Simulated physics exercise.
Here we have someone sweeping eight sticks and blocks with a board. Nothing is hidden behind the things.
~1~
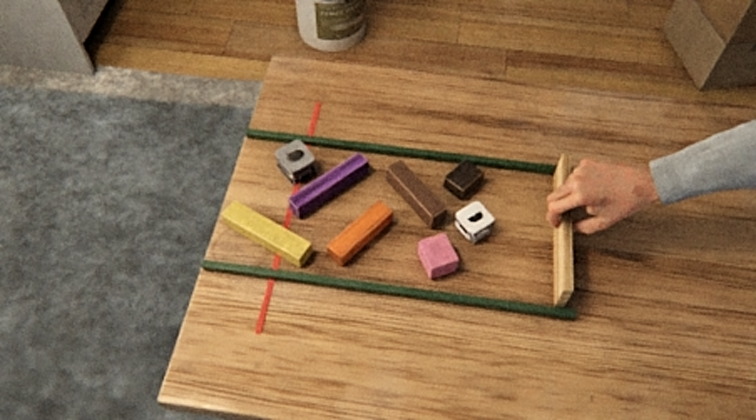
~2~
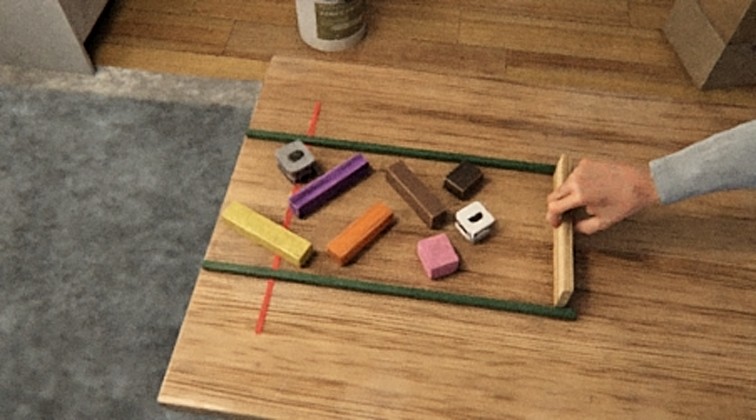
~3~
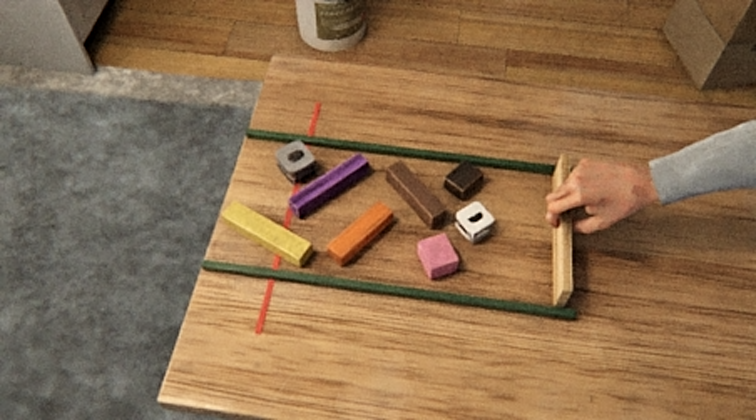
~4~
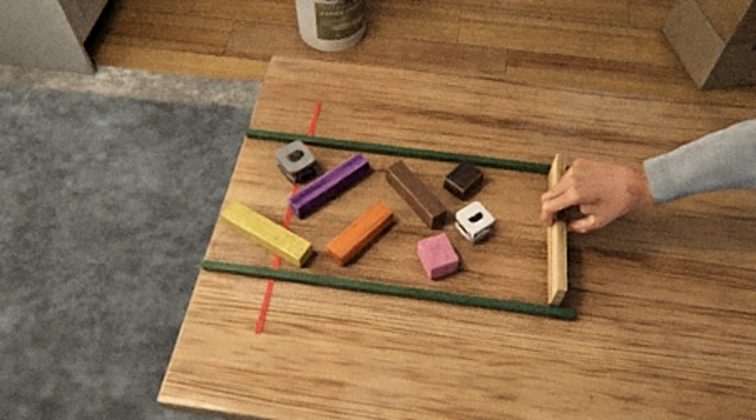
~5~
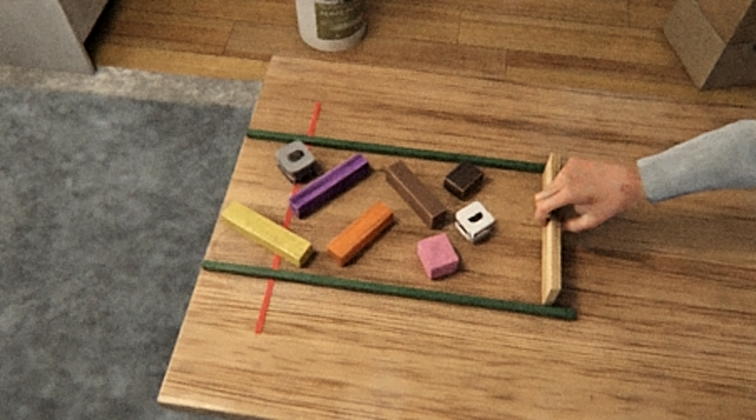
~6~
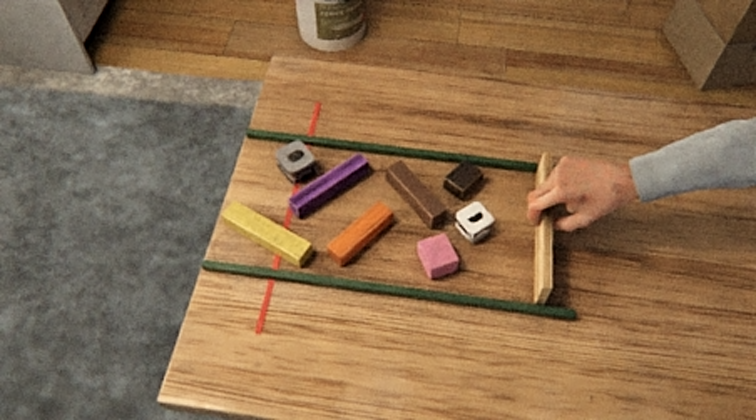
Hand sliding a wooden board slightly left between two green strips on a table, toward coloured sticks and blocks lying still.
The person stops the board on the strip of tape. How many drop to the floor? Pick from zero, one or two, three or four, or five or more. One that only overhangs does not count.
Here the number that fall off is one or two.
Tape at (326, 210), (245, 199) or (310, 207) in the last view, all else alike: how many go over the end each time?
The counts: 0, 5 and 0.
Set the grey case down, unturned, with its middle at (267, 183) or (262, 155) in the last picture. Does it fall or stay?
In that order, it is lost; comes down.
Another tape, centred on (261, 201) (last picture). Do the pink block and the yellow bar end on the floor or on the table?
The pink block survives; the yellow bar drops off.
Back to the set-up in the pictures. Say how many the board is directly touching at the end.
It touches 3.
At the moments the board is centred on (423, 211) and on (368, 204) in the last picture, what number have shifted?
The counts are 5 and 8.
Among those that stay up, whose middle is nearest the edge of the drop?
It is the purple stick.
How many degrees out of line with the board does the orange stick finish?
Roughly 15° out of line.
A little later, none off yet; yellow bar at rest near (267, 233); grey case at rest near (296, 163); purple stick at rest near (330, 185).
When it is over, the number that fall off is one or two; down, grey case and yellow bar.
